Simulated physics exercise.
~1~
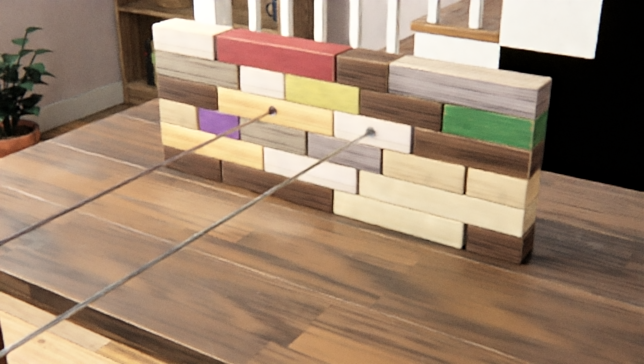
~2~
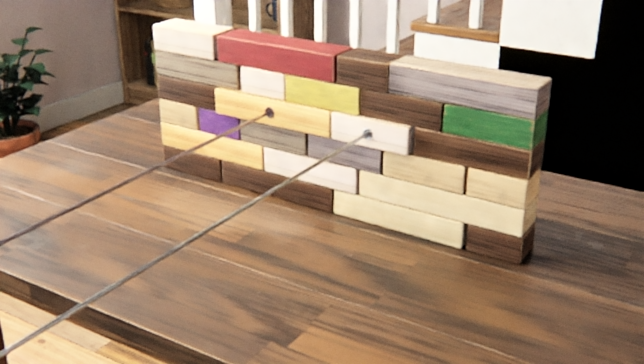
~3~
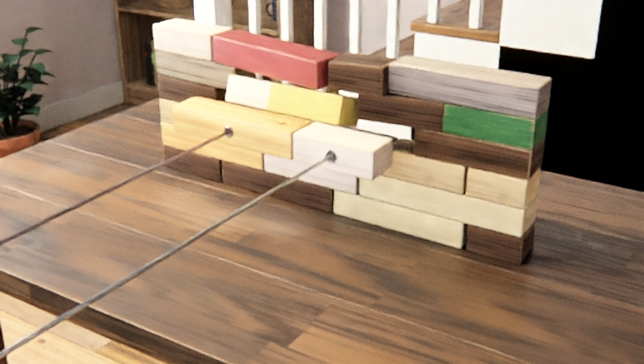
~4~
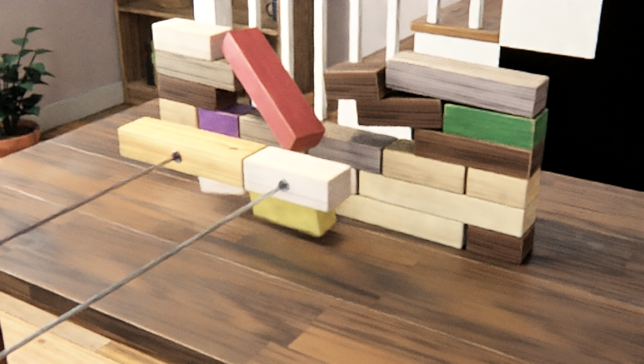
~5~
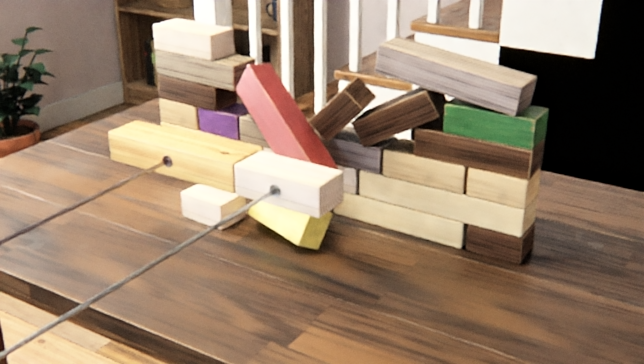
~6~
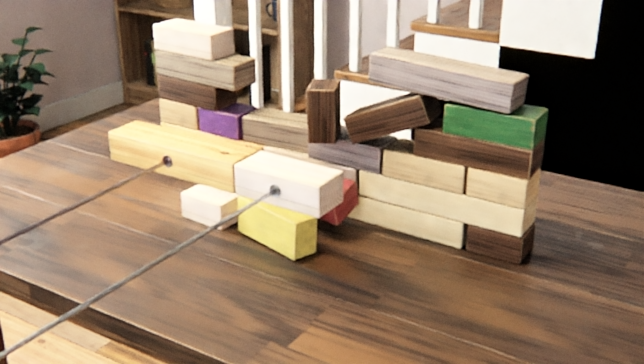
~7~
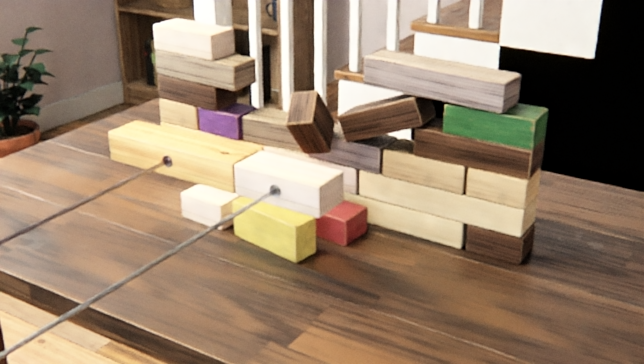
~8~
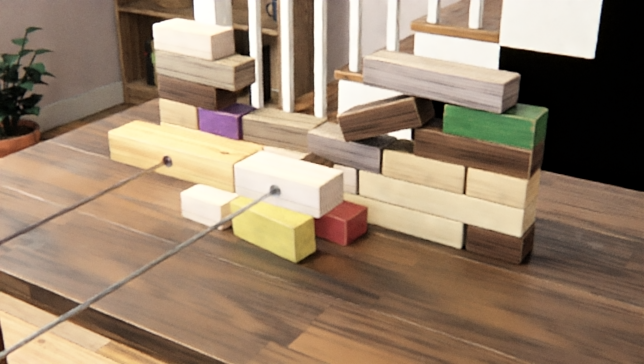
On a wooden table, cords pull two blocks from a wall, and red and yellow blocks fall.
